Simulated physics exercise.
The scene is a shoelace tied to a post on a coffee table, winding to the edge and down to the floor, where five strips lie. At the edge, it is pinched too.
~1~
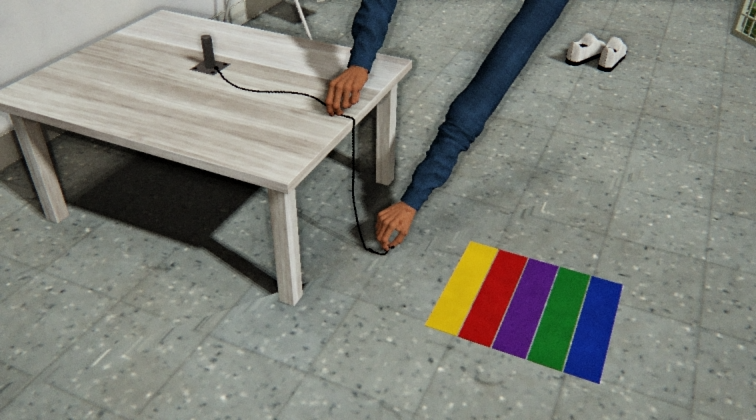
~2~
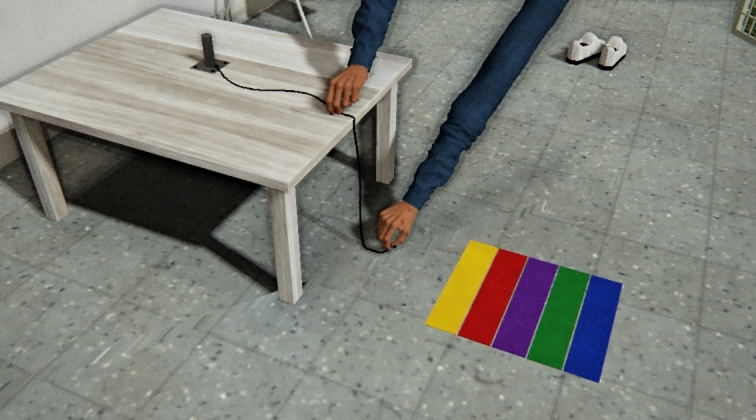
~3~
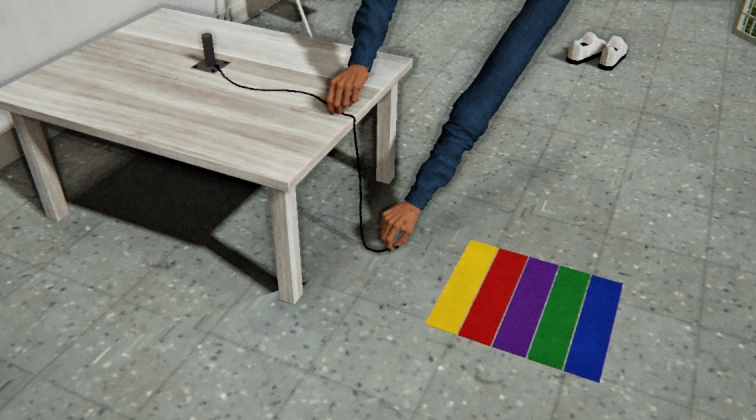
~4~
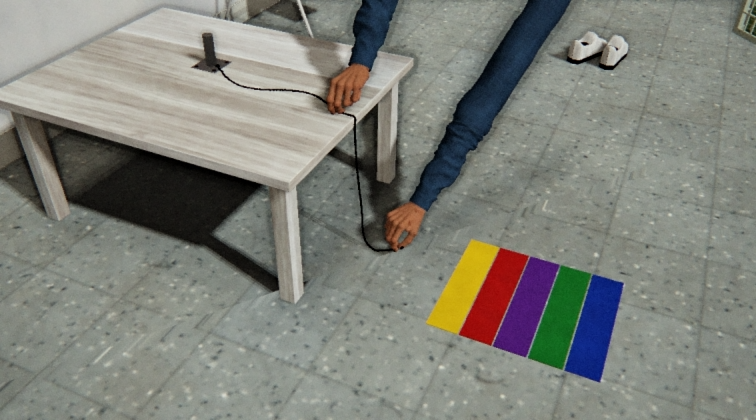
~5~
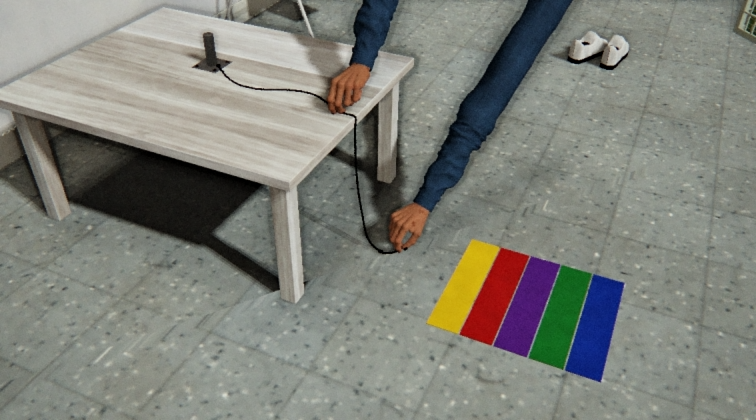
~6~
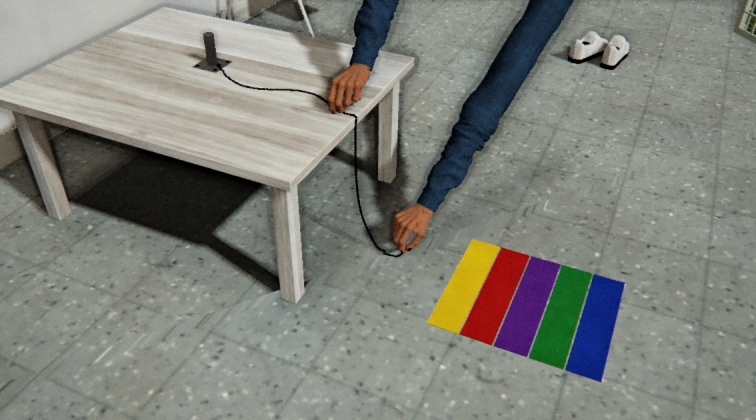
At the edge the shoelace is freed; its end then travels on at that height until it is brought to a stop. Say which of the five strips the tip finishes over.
Red.
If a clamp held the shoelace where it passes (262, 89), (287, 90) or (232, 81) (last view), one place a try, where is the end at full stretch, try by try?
First near (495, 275), then near (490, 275), then near (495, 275).
A little later, end near (451, 263); short of the strips.
Next, end near (483, 273); over yellow.
When it is tight, end near (502, 279); over red. The end stops over the red strip.
